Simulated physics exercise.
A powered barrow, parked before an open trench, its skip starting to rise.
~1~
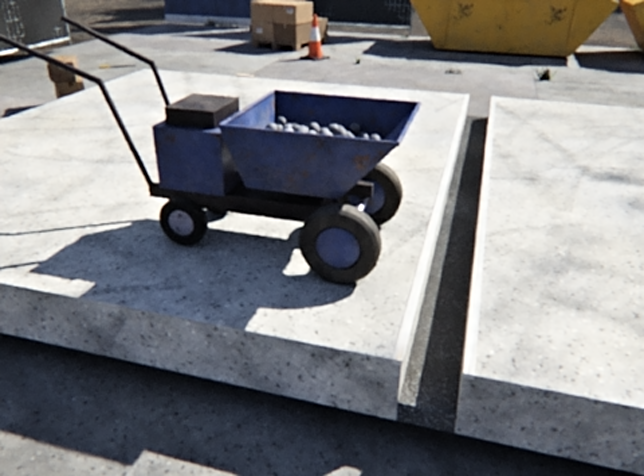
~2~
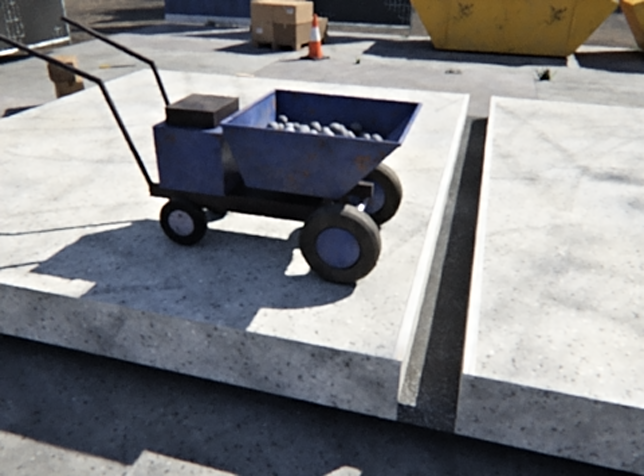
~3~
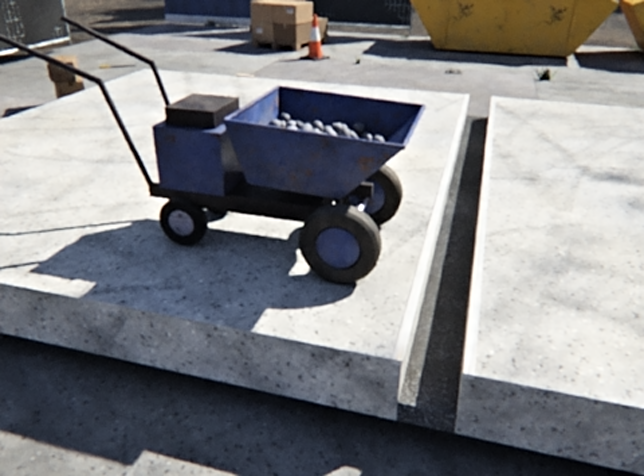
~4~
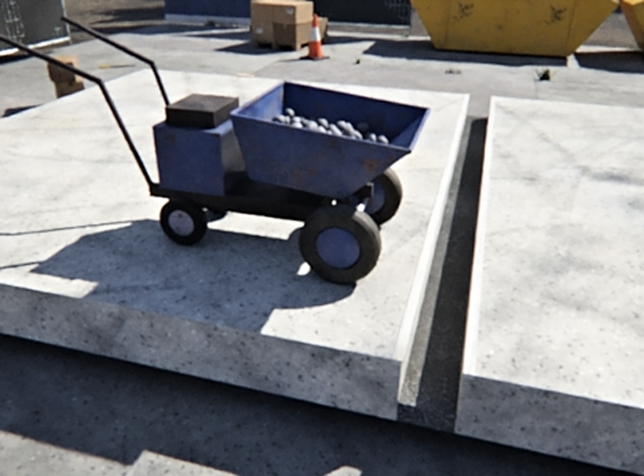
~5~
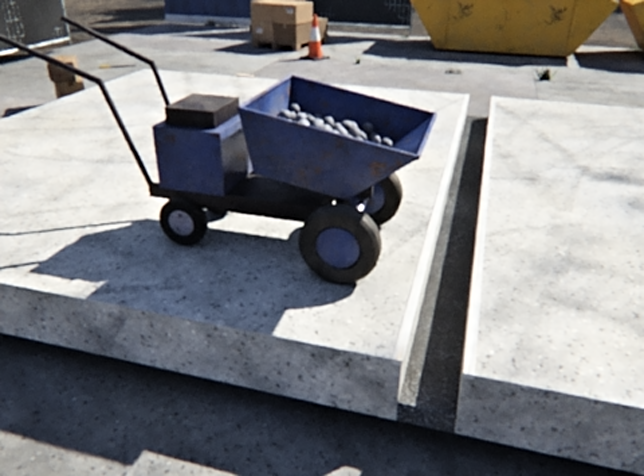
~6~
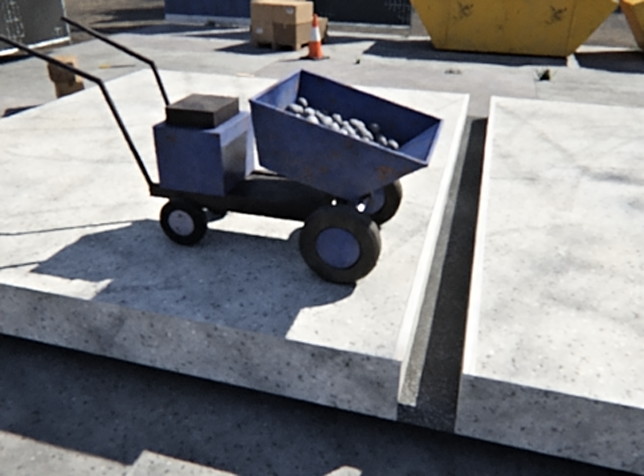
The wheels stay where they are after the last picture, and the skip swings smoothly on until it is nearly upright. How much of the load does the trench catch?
Half not reached.
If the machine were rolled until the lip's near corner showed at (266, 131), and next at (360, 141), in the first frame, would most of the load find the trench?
The lesser portion first, the greater portion second.
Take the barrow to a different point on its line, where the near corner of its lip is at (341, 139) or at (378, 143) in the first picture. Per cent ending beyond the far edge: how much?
0 and 30 percent, in that order.
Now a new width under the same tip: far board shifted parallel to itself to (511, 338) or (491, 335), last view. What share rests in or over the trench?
In order: Some 90 per cent, then some 70 per cent.
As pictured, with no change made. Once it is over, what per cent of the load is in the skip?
About 25 in a hundred.
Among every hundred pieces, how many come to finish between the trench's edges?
Somewhere around 15 percent, I'd say.
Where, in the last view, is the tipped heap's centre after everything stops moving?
Centre at rest: Close to (501, 263).
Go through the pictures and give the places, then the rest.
Lip of the skip near (397, 145), level; top of the load near (310, 144), round cobbles; first edge of the trench near (408, 320); far edge near (473, 331), the trench under half as wide as the skip, and about as deep as wide, in the first picture.
Lip of the skip near (399, 145), level; top of the load near (311, 144), in the second picture.
Lip of the skip near (403, 148), tipped barely; top of the load near (314, 142), in the third picture.
Lip of the skip near (409, 152), tipped a little; top of the load near (302, 134), in the fourth picture.
Lip of the skip near (417, 158), tipped a little; top of the load near (308, 131), in the fifth picture.
Lip of the skip near (426, 166), tipped clearly; top of the load near (300, 129); first edge of the trench near (408, 320); far edge near (473, 331), in the sixth picture.
Shortly afterwards, skip tipped steeply; the whole lot in the skip.
Next, skip tipped steeply; all but a few in the skip; only a few in or heaped over the trench; only a few beyond it.
Some moments later, skip tipped right over; near a quarter in the skip; a little in or heaped over the trench; near two thirds beyond it.
In the end, skip tipped right over; near a quarter in the skip; a little in or heaped over the trench; near two thirds beyond it.
